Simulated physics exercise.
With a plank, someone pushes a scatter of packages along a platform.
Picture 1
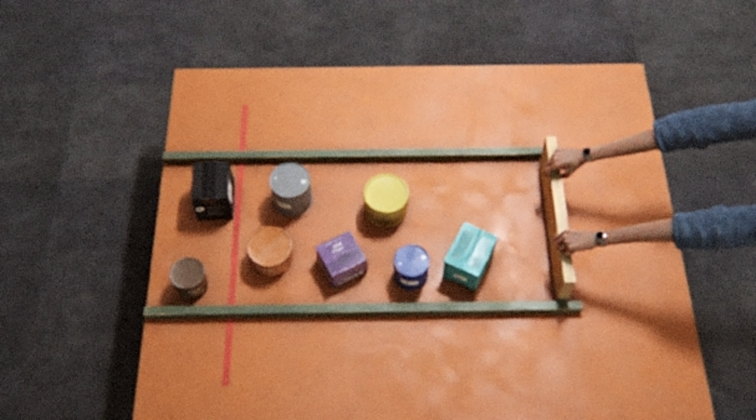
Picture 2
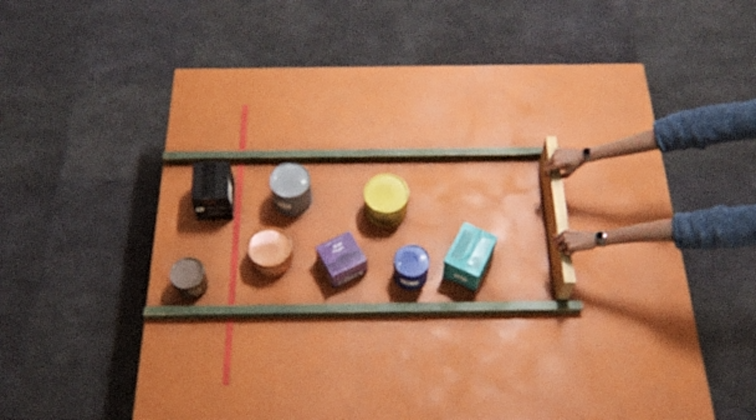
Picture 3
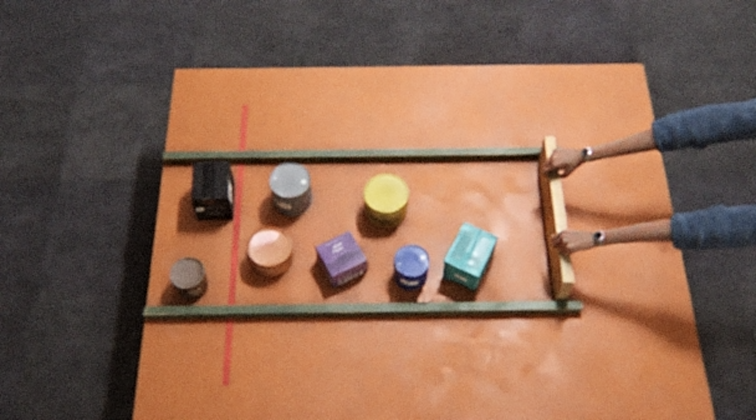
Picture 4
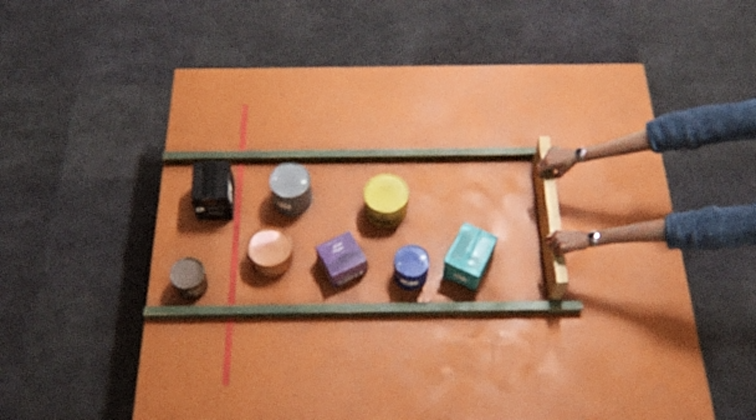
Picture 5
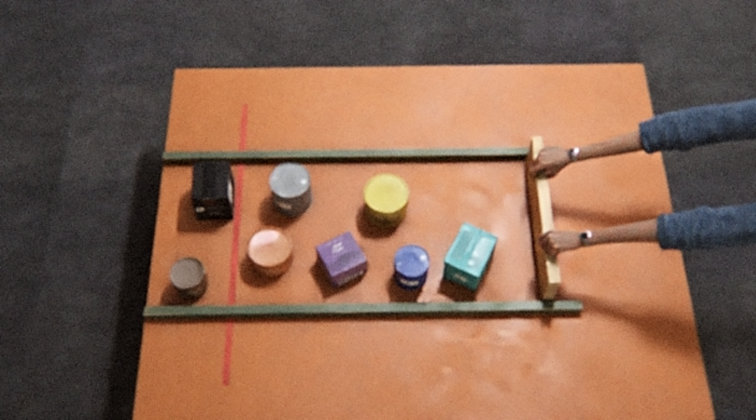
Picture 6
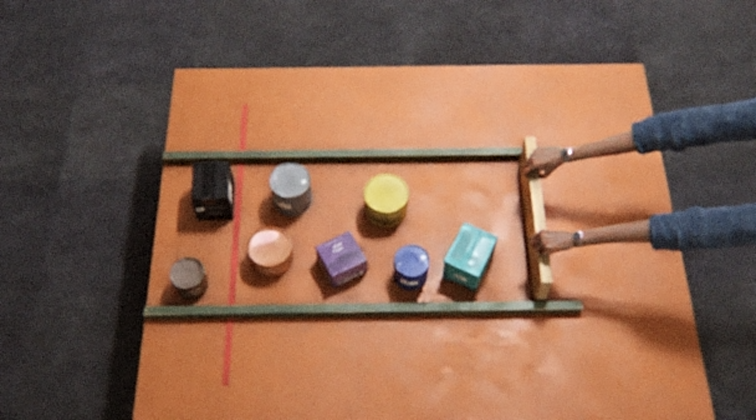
An orange platform on a dark grey floor fills the view, seen from high above by a camera that stays still. Between two green rails lie black and brown packages left of a red tape line, with grey, orange, purple, blue, yellow and turquoise ones to its right. At the right, two blue-sleeved arms slide a pale plank slightly leftward, touching none of the motionless packages.
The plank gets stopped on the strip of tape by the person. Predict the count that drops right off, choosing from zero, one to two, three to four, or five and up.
One, maybe two go over.
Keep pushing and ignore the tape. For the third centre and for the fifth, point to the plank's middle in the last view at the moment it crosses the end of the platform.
At (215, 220) for the third, at (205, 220) for the fifth.
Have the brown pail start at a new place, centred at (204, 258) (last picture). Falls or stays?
Outcome for the brown pail: It ends up still on.
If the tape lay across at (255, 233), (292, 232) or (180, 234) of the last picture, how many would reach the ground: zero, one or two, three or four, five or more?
Result per tape, in order - not one / none at all / five or over.
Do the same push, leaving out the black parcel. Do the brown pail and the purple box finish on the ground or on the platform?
The brown pail is gone, and the purple box keeps its place.
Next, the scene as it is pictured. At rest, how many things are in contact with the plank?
My count gives 3.
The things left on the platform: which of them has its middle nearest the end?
The black parcel ends up foremost.
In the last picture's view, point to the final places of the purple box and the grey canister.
The first comes to rest at (185, 236), and the second at (218, 170).
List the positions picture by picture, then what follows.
In the first frame, brown pail (190, 279); black parcel (213, 191); orange pail (271, 252); plank (556, 218); tape (236, 233).
In the second frame, black parcel (213, 191); plank (556, 218).
In the third frame, orange pail (271, 252); yellow pail (386, 201).
In the fourth frame, brown pail (190, 279); turquoise tote (470, 257).
In the fifth frame, black parcel (213, 191); blue canister (411, 268).
In the sixth frame, brown pail (190, 279); black parcel (213, 191); orange pail (271, 252); plank (535, 218); tape (236, 233).
Early on, none off yet; brown pail at rest near (190, 279); black parcel at rest near (213, 191); orange pail at rest near (271, 252).
Finally, the number that fall off is one or two; lost, orange pail and brown pail.
